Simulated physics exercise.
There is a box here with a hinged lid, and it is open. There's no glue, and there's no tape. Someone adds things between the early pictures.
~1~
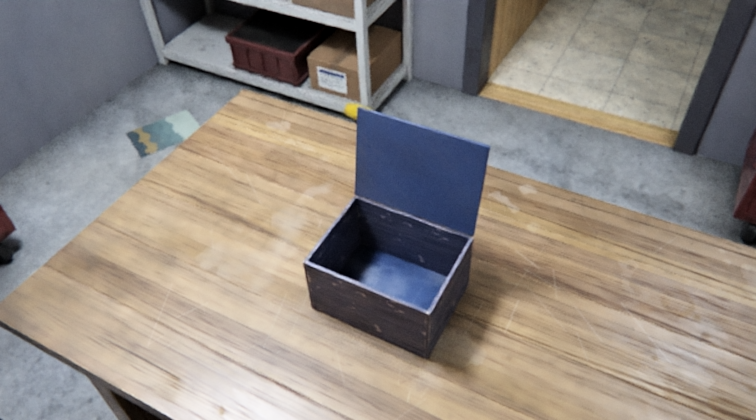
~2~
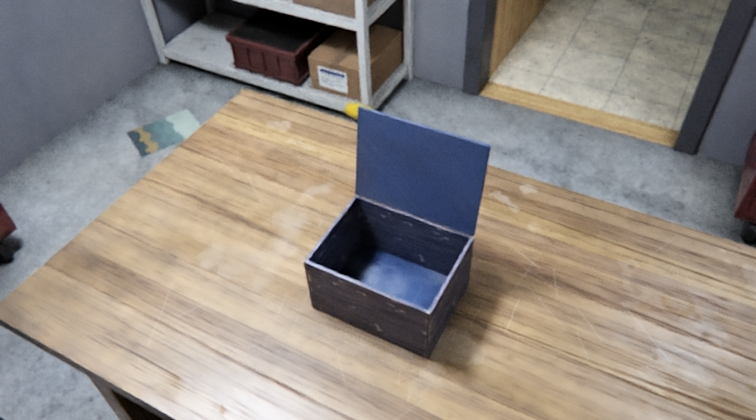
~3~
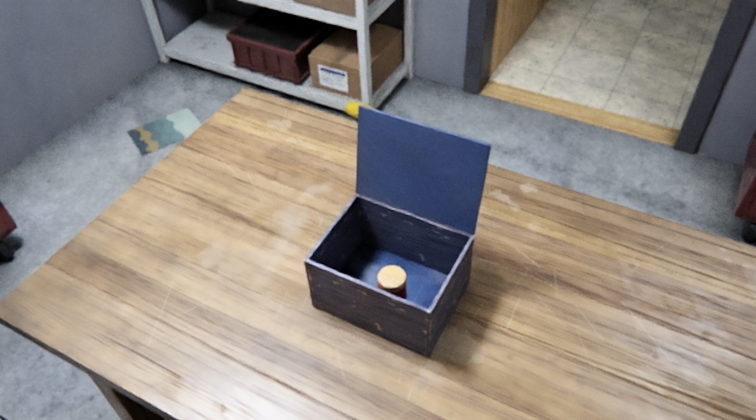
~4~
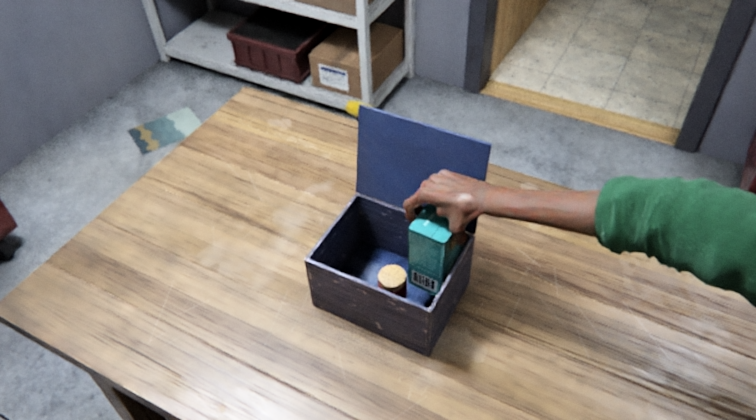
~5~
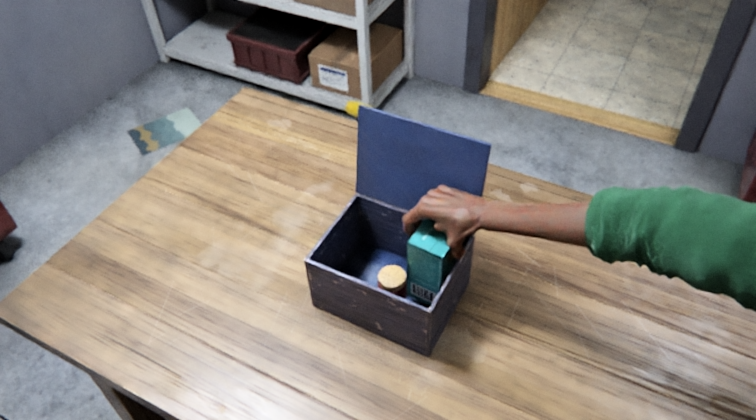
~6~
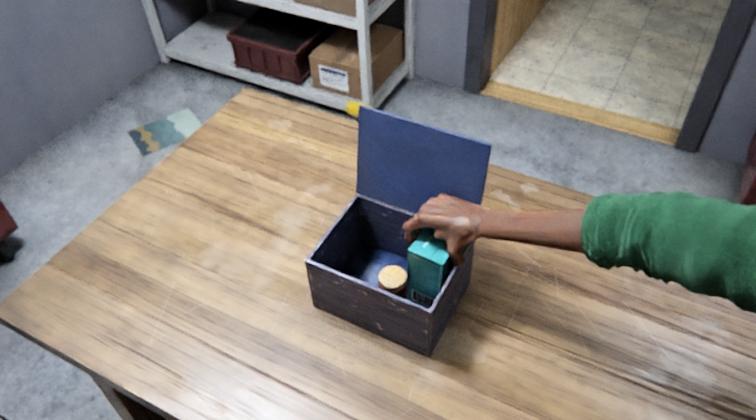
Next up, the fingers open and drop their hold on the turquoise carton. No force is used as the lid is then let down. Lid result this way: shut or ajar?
The lid is not fully lowered.
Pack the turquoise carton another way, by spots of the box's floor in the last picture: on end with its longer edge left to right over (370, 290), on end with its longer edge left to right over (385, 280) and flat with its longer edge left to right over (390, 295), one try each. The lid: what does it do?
Lid: First open, second open, third closed.
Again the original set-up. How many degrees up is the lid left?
The answer is about 35 degrees.
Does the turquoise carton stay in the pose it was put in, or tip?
Well, it stays just as set.
Then, 1.20 s on from there, lid starting down.
Then, 1.60 s on from there, lid 58° above the rim.
Then, 1.80 s on from there, lid 41° above the rim.
In the end, lid 35° above the rim; both unmoved. At the end, from the last picture's camera, turquoise carton near (433, 273).
